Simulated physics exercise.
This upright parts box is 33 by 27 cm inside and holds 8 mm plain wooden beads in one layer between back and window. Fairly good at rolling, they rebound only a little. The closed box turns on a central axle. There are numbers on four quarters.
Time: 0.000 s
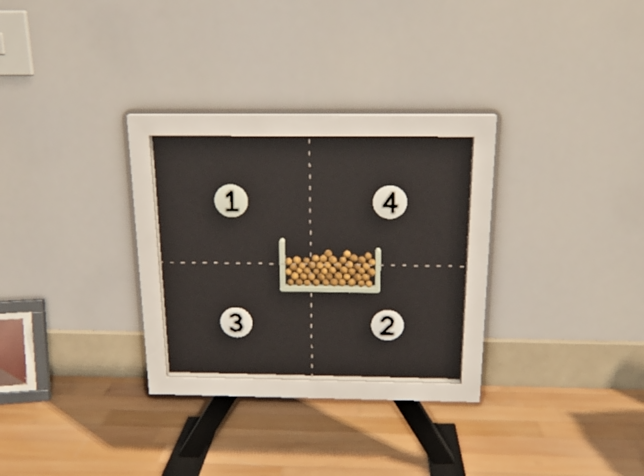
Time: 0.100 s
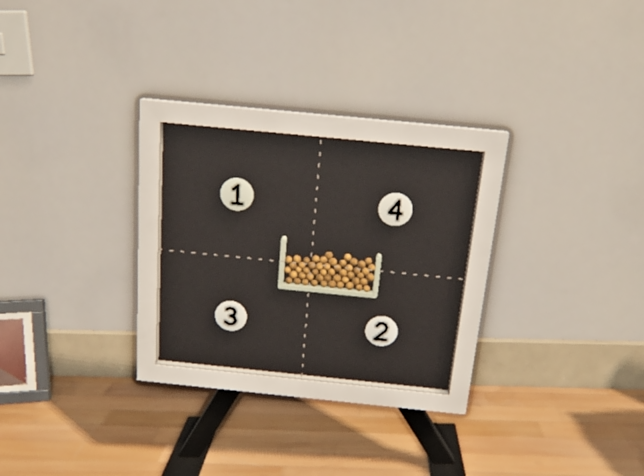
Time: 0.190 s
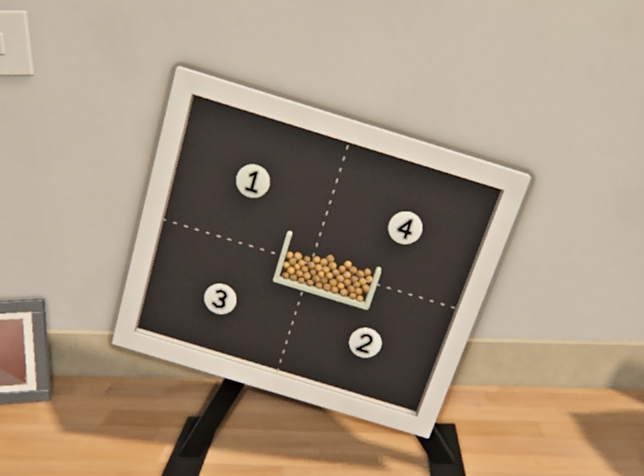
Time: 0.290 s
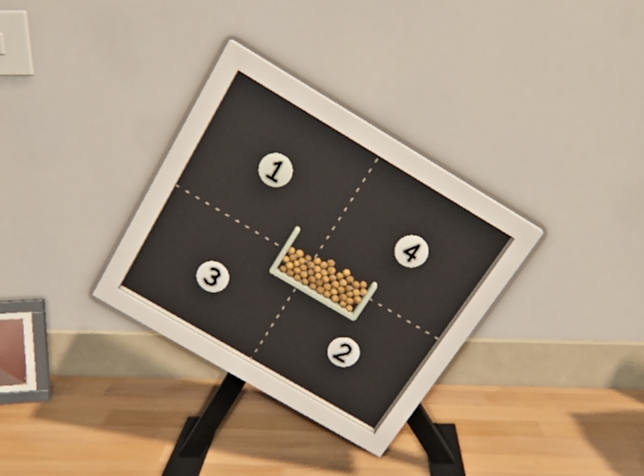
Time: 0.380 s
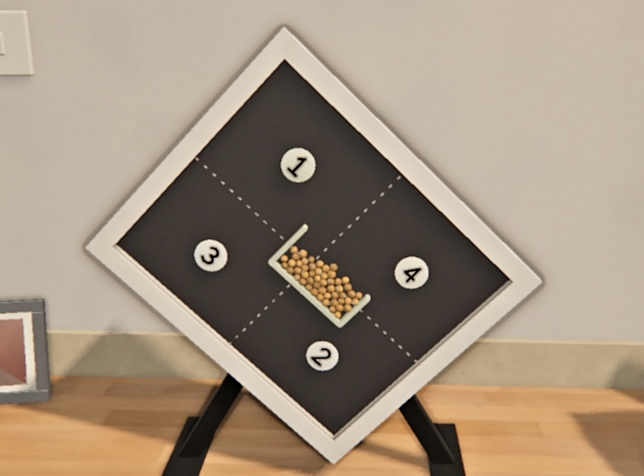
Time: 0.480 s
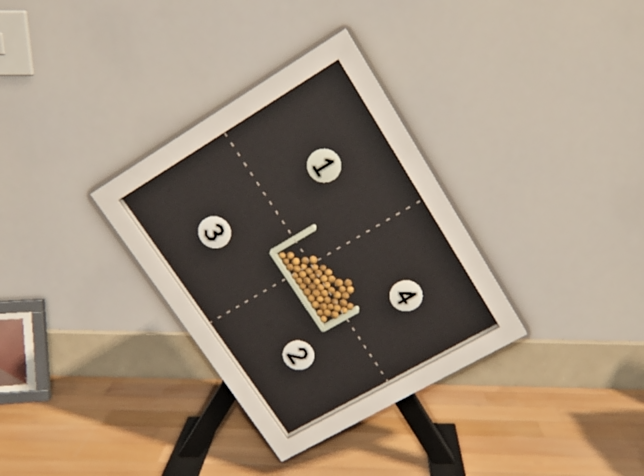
In the video, a white-framed dark panel with numbered quarters starts level on a black stand and turns steadily clockwise, while the small wooden beads in its central tray shift toward the tray's lower right end.
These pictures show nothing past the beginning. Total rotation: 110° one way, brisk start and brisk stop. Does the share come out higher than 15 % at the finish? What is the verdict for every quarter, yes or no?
Verdicts - no. 1: No, 2: No, 3: No, 4: Yes.
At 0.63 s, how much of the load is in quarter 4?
The share there is around 40 percent.
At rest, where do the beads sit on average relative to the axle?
About 4 cm right and 17 cm below.
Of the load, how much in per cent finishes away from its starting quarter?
Around 80 percent.
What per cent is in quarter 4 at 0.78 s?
60 %.
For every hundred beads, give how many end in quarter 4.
That comes to near 100 percent.
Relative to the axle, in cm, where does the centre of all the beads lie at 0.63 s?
1 cm right, 4 cm below.
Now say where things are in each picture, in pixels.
Level; about 50 beads; beads' middle (330, 271); highest (328, 254); no. 1 (231, 201), no. 2 (387, 325), no. 3 (236, 322), no. 4 (390, 202), in the first picture.
Turned 5° clockwise; beads' middle (330, 272); highest (329, 255), in the second picture.
Turned 17° clockwise; beads' middle (327, 276); highest (289, 255); wall ends (289, 235) to (379, 270), in the third picture.
Turned 31° clockwise; beads' middle (324, 279); highest (291, 251), in the fourth picture.
Turned 44° clockwise; beads' middle (321, 282); highest (294, 250), in the fifth picture.
Turned 58° clockwise; beads' middle (319, 287); highest (290, 256); no. 1 (324, 166), no. 2 (298, 355), no. 3 (215, 232), no. 4 (406, 296), in the sixth picture.
By 0.63 s, it stands 80° clockwise; the beads' middle is 1 cm right of and 4 cm below the centre; no. 2, 50 %, no. 3, 10 %, no. 4, 40 %.
By 0.78 s, it stands 101° clockwise; the beads' middle is 1 cm right of and 7 cm below the centre; no. 2, 35 %, no. 4, 60 %.
By 0.92 s, it stands 110° clockwise; the beads' middle is 2 cm right of and 12 cm below the centre; no. 2, 15 %, no. 4, 85 %.
All still by 1.8 s, it stands 110° clockwise; no. 1, 0 %, no. 2, 0 %, no. 3, 0 %, no. 4, 100 %.
